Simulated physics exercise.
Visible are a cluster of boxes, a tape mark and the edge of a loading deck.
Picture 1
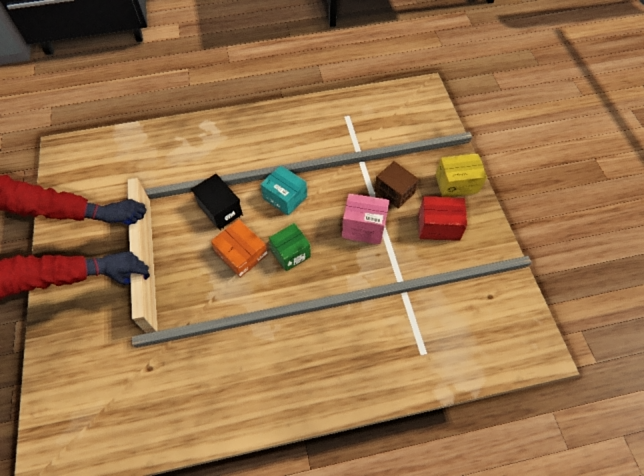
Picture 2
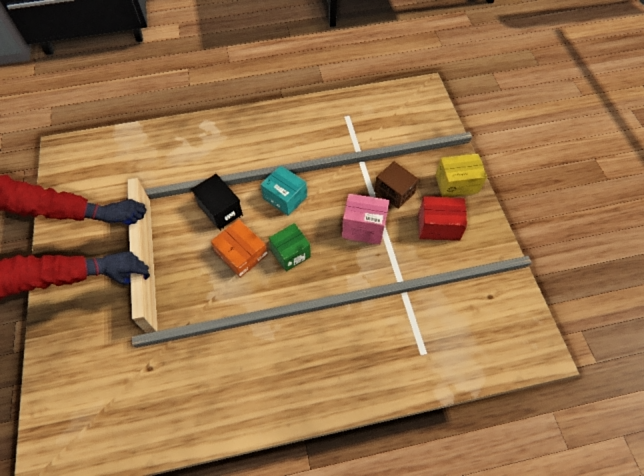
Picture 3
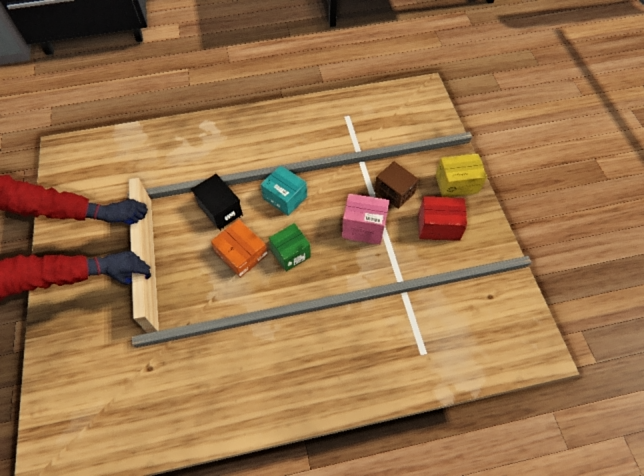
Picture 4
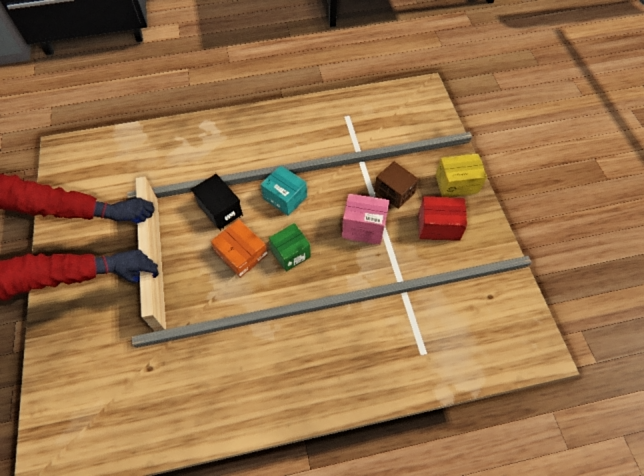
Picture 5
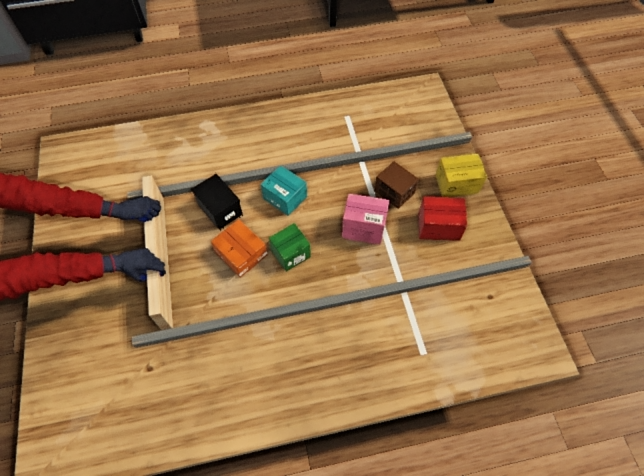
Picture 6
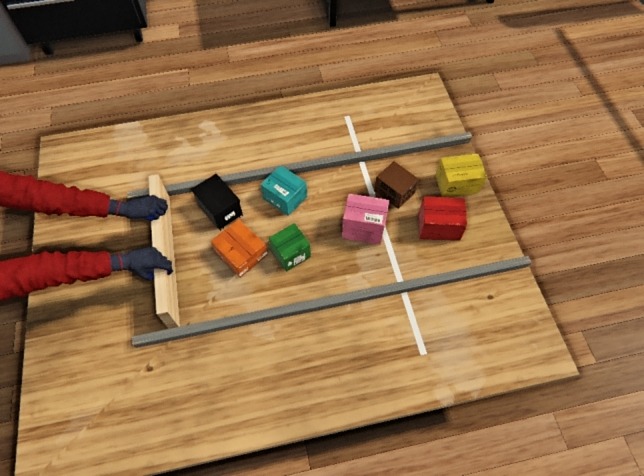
Gloved hands in red sleeves sliding a wooden plank slightly right between two rails, toward colourful boxes that stay still.
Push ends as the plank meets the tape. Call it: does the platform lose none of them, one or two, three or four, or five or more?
It loses none.
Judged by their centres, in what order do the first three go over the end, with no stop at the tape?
I'd say the yellow box leads, followed by the red box, then the brown crate.
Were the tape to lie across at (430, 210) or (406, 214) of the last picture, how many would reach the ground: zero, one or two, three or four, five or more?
Taking the two places as listed: Three to four, then one or two.
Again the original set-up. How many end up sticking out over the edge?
2 is the number.
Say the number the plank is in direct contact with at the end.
2 are in contact with it.
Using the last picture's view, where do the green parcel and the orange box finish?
Final spots - green parcel (437, 224), orange box (403, 227).
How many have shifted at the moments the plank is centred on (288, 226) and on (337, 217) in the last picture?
I make it 5 at the first spot and 7 at the other.
Soon after, none off yet; yellow box at rest near (460, 176); red box at rest near (442, 219); brown crate at rest near (396, 185).
In the end, the number that fall off is zero.
